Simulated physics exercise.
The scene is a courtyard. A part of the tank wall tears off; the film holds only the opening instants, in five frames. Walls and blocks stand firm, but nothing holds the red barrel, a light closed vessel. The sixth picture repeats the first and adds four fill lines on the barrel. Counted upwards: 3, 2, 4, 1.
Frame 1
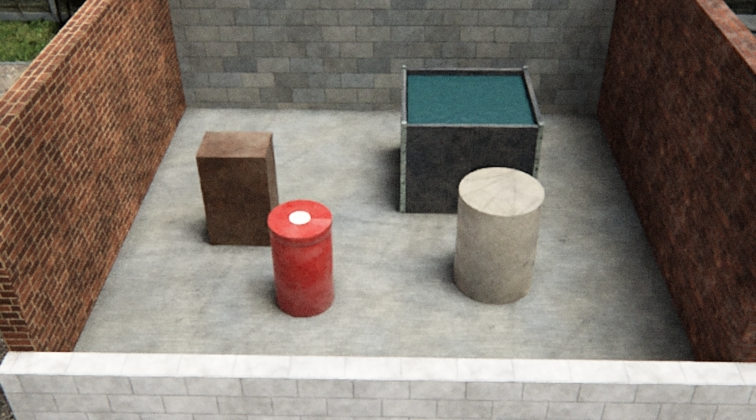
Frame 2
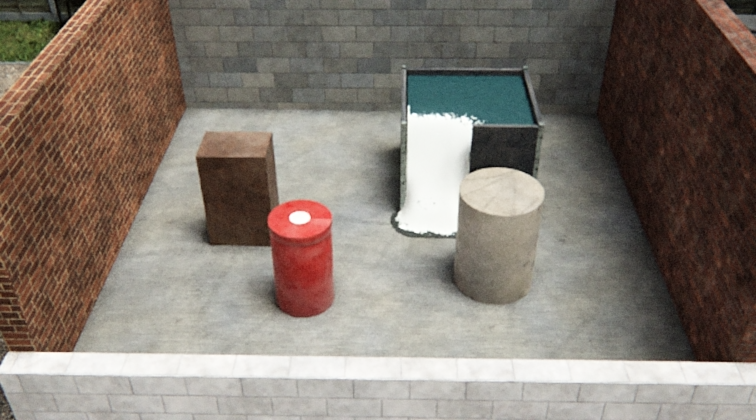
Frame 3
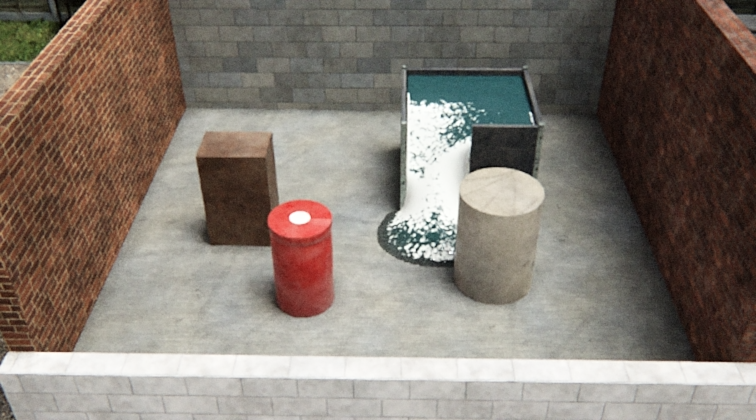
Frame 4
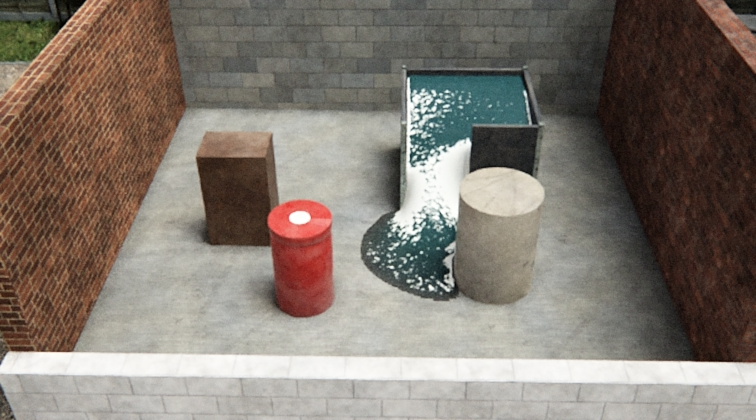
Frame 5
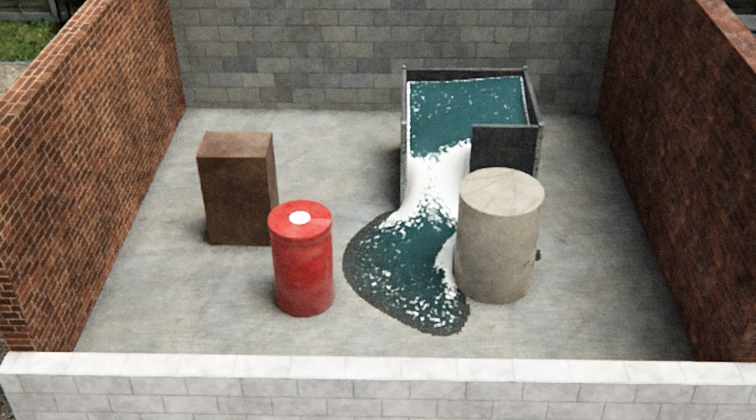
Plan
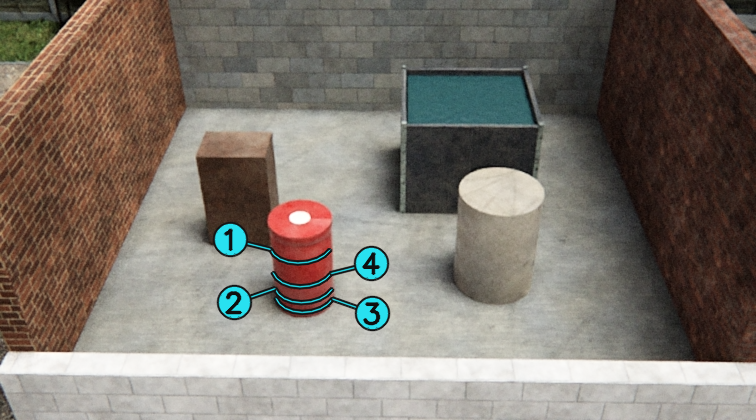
Dark tank of teal water pouring from its open front into a walled courtyard, spreading around a beige cylinder near a red barrel.
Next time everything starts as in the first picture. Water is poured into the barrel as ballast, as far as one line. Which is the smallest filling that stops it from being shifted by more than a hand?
That is mark 4.
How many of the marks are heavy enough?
Two.
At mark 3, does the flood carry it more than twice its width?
Yes, it does.
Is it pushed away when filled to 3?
Yes, it does.
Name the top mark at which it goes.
That would be 2.
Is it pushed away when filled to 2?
Yes, it does.
On the marked copy, 1 at (297, 263); 2 at (301, 302); 3 at (302, 312); 4 at (299, 286); from the bottom up 3, 2, 4, 1.
With 1, it does not move.
With 2, it is pushed about its own width away.
With 3, it is pushed about 5 times its own width away.
With 4, it does not move.
